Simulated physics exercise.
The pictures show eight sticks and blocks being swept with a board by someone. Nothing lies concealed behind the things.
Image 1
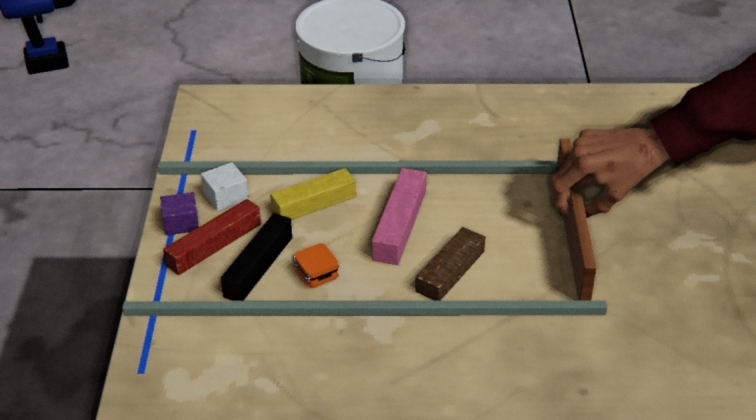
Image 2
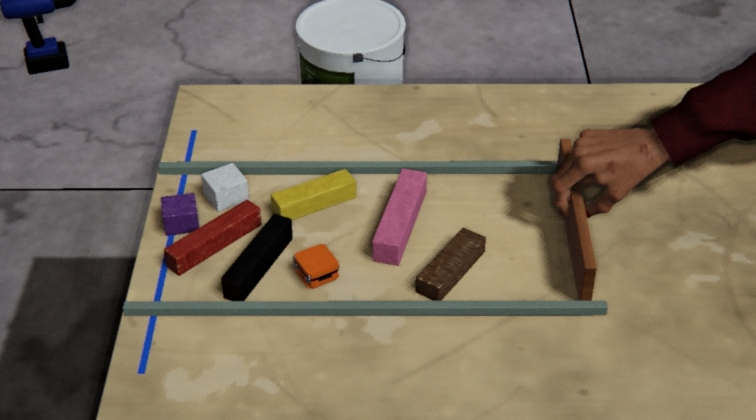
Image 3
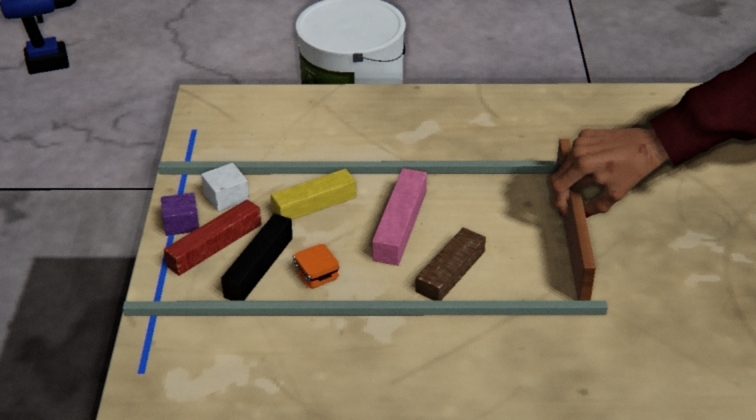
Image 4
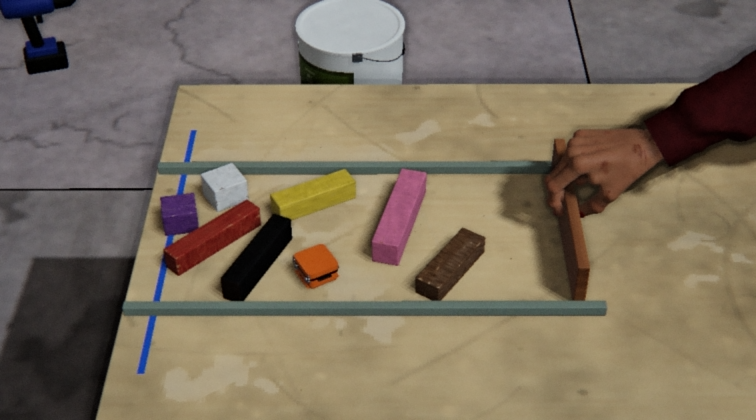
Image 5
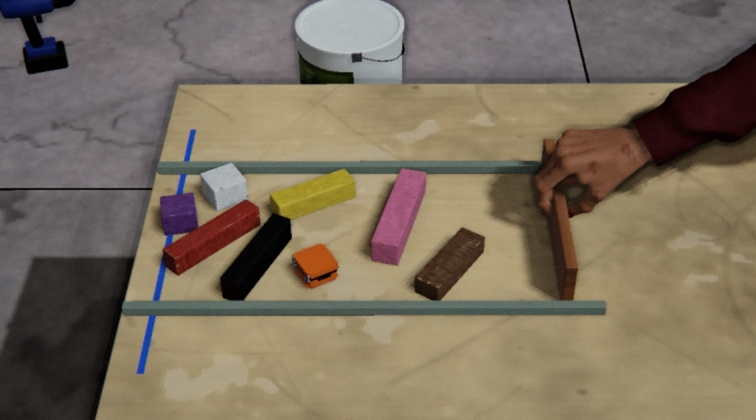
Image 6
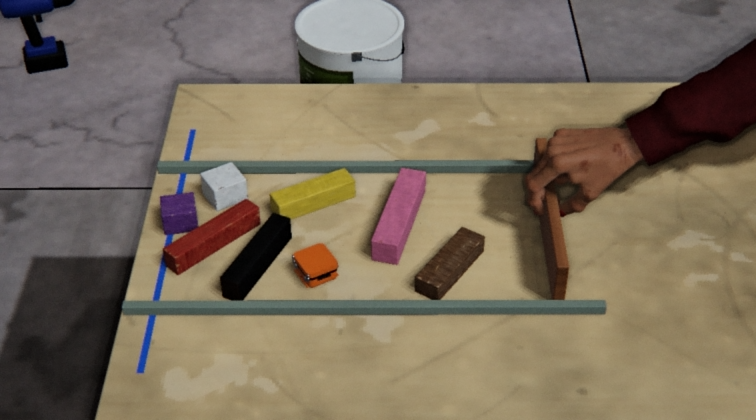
Hand sliding a brown board slightly left between two rails on a wooden table, the scattered coloured blocks and sticks staying still.
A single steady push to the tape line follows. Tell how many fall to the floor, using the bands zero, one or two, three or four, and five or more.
Five or more fall to the floor.
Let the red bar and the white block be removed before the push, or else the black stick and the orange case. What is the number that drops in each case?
The number is 4 for the first case and 4 for the second.
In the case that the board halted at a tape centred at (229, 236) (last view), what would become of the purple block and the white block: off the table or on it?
Well, the purple block topples off and the white block is left in place.
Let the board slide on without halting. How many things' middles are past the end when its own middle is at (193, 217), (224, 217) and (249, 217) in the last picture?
In order: 4, 2, 0.
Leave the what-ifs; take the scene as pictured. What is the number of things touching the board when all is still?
It adds up to 2.
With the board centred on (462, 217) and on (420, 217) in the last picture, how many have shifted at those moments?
I get 1 at the one place and 2 at the other.
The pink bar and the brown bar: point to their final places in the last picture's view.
(141, 214) and (147, 267), roughly.
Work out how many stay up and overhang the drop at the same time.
The count is 1.
A little later, none off yet; purple block at rest near (179, 214); red bar at rest near (213, 236); white block at rest near (224, 187).
Next, none off yet; purple block at rest near (179, 214); red bar at rest near (210, 238); white block at rest near (224, 187).
Later still, none off yet; purple block shifted about its own width near (142, 206); red bar shifted about its own width near (140, 249); white block shifted about its own width near (170, 180).
When it is over, the number that fall off is five or more; down, orange case, yellow bar, black stick, white block, red bar and purple block.
